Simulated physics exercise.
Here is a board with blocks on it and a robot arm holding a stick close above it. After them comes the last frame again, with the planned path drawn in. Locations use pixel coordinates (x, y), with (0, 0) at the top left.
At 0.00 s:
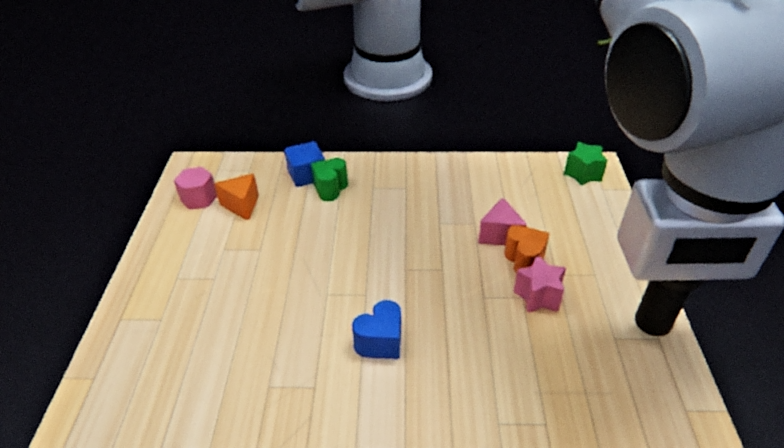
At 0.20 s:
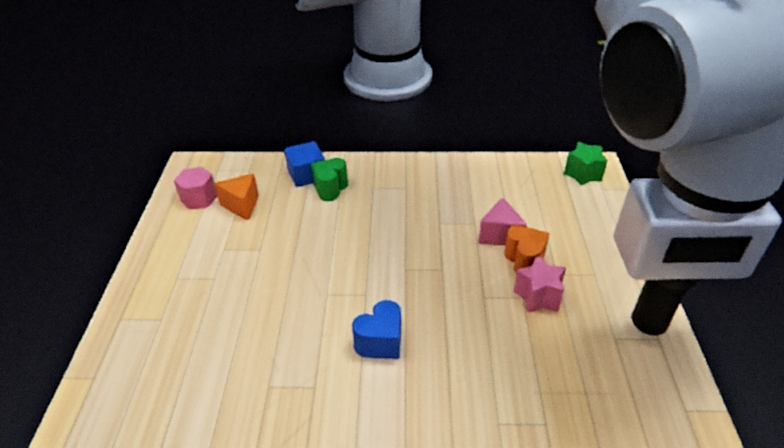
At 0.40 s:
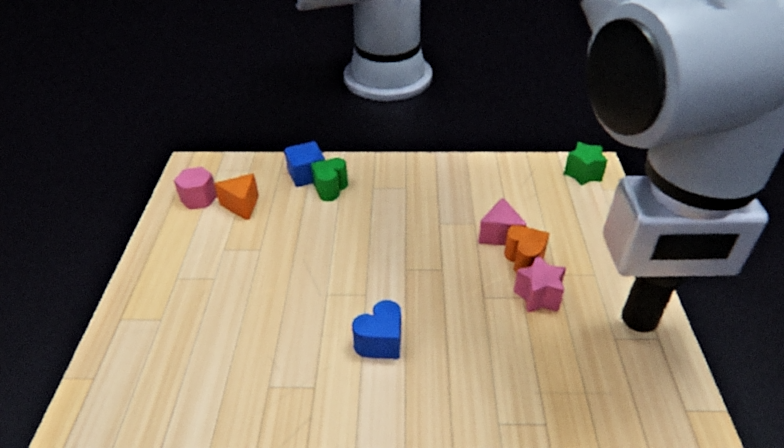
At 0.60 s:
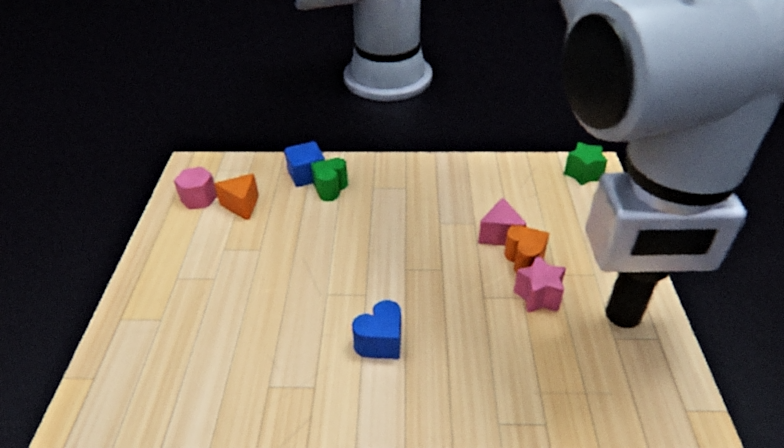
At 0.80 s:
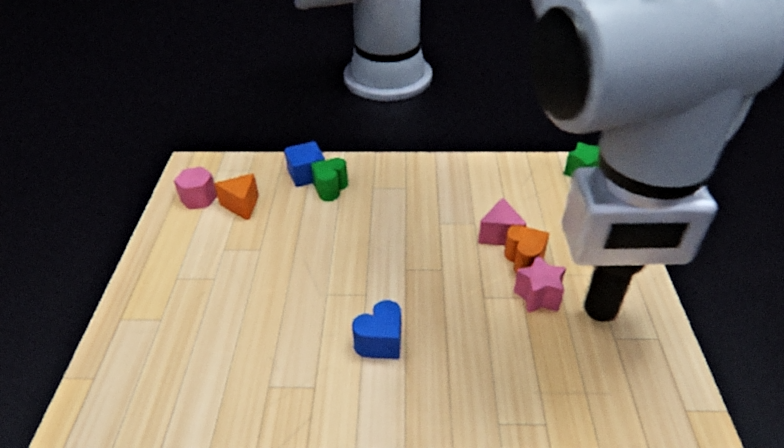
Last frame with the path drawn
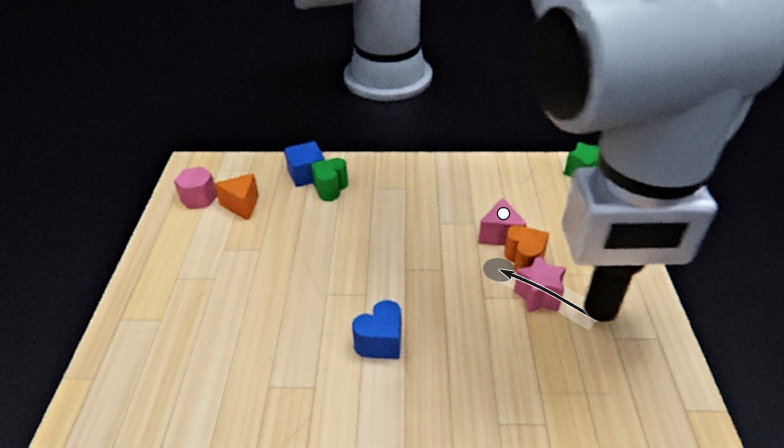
The robot arm on the right moved its black stick slowly left across the wooden board, closing in on the pink star, while all the colored blocks stayed where they were.
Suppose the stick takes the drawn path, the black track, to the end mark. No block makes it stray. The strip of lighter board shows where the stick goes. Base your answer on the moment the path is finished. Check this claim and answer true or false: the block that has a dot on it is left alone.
That claim is false.
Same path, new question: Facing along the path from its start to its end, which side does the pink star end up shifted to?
Its sideways move is to the left.
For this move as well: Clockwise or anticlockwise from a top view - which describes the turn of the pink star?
From overhead, the rotation is counterclockwise.
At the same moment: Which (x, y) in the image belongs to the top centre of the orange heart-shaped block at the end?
The middle of the upper face of the orange heart-shaped block will lie at about (509, 226) in the picture.
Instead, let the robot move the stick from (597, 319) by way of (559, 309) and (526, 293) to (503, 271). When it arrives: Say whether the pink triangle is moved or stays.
It is moved from its place.
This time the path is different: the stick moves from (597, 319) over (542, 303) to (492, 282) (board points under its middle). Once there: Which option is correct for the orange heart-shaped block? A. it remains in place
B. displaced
Correct choice: B.
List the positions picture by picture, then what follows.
Stick tip (653, 323); block tops, pink triangle (503, 214); orange heart-shaped block (529, 239); pink star (544, 274), in the first picture.
Stick (649, 322); blocks unchanged, in the second picture.
Stick (639, 319); blocks unchanged, in the third picture.
Stick (623, 315); blocks unchanged, in the fourth picture.
Stick (601, 309); pink triangle (503, 214); orange heart-shaped block (529, 239); pink star (544, 274), in the fifth picture.
Path on the board, from (597, 319) via (564, 300) and (532, 283), ending at (499, 270); the dot is on the pink triangle.
The first path, step by step. One third of the way, stick (565, 289); orange heart-shaped block (526, 237), turned 15° clockwise; pink star (533, 272).
Two thirds of the way, stick (533, 272); pink triangle (504, 212); orange heart-shaped block (522, 236), turned 30° clockwise; pink star (502, 264), turned 20° anticlockwise.
At the end, stick (501, 259); pink triangle (505, 203), turned 40° anticlockwise; orange heart-shaped block (509, 226), turned 85° clockwise; pink star (477, 261), turned 50° anticlockwise.
